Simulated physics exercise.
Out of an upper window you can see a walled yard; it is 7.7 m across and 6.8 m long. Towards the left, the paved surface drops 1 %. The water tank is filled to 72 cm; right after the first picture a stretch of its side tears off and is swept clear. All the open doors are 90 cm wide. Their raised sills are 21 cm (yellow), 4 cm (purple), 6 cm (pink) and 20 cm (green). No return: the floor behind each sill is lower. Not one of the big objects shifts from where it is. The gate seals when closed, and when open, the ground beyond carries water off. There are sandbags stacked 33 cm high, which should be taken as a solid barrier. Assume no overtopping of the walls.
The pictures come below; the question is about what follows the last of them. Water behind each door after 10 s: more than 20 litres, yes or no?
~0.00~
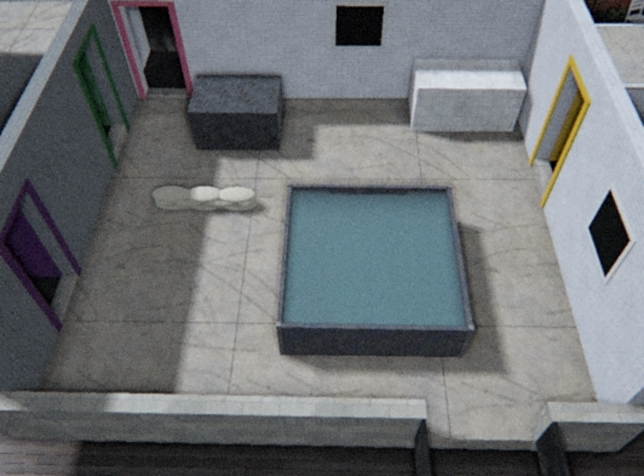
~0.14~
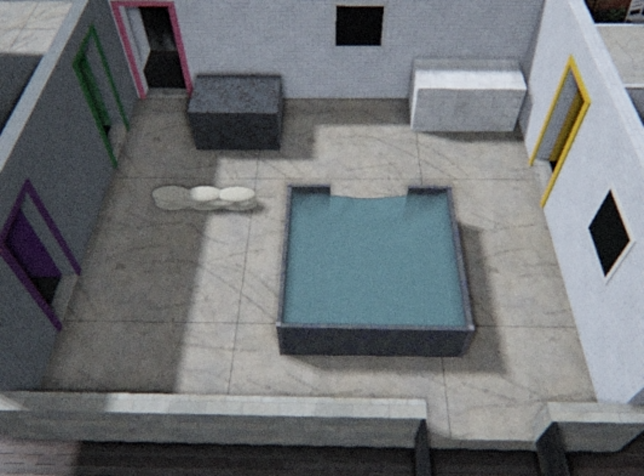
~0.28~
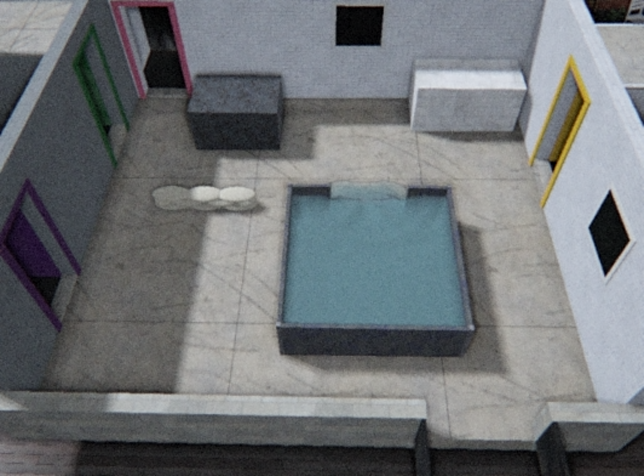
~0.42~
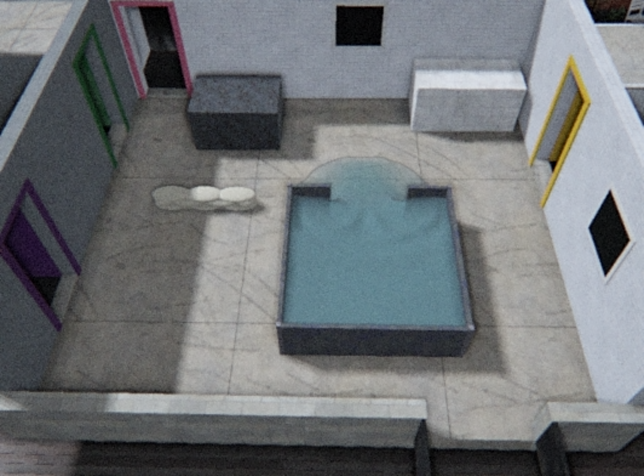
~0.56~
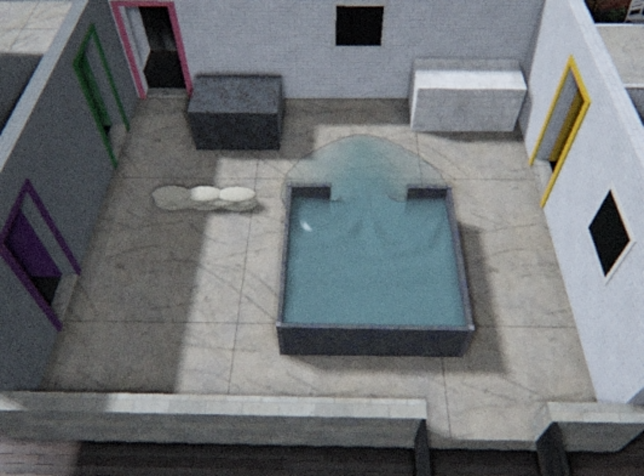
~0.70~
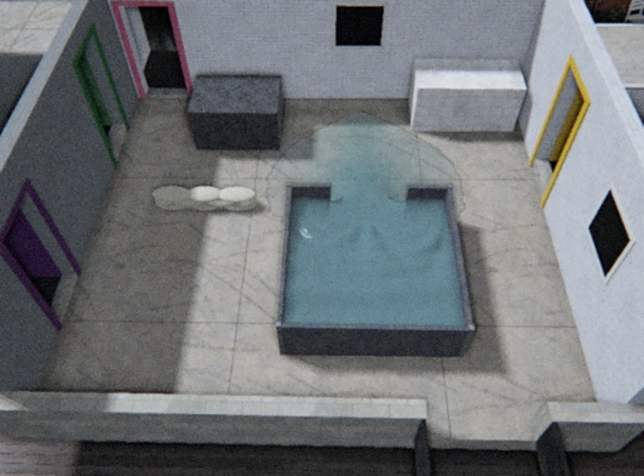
Yellow door: No; purple door: No; pink door: Yes; green door: No.
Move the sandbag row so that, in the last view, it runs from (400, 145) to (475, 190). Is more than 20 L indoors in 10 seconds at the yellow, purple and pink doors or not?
Yellow within the limit, purple exceeded, pink exceeded.
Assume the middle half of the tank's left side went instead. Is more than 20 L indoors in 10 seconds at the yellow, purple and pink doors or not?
So yellow ends up short of it, purple past the limit, pink past the limit.
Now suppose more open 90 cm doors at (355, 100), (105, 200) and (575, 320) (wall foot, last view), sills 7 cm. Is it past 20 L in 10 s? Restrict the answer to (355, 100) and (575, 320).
Door 1: Higher; door 2: Lower.
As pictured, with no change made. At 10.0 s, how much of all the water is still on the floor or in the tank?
Roughly 90 per cent is still there.
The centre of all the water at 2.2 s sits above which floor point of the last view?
Roughly (360, 218).
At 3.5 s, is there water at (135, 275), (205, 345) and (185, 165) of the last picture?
In that order: Not reached, dry, under water.
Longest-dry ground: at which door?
It's the purple door that comes last.
After 1.4 s water covers 25 % of the floor and is deepest (45 cm) near (359, 214); yellow door not reached, purple door not reached, pink door not reached, green door not reached.
After 2.2 s water covers 30 % of the floor and is deepest (42 cm) near (321, 100); yellow door not reached, purple door not reached, pink door 2 cm at the sill, 0 L in, green door not reached.
After 3.5 s water covers 45 % of the floor and is deepest (38 cm) near (498, 101); yellow door 10 cm at the sill, 0 L in, purple door not reached, pink door 11 cm at the sill, 8 L in, green door 12 cm at the sill, 0 L in.
After 6.0 s water covers 75 % of the floor and is deepest (25 cm) near (113, 175); yellow door 15 cm at the sill, 0 L in, purple door 6 cm at the sill, 0 L in, pink door 13 cm at the sill, 61 L in, green door 9 cm at the sill, 0 L in.
After 10.0 s water covers 95 % of the floor and is deepest (16 cm) near (118, 161); yellow door 10 cm at the sill, 0 L in, purple door 5 cm at the sill, 2 L in, pink door 12 cm at the sill, 146 L in, green door 10 cm at the sill, 0 L in.
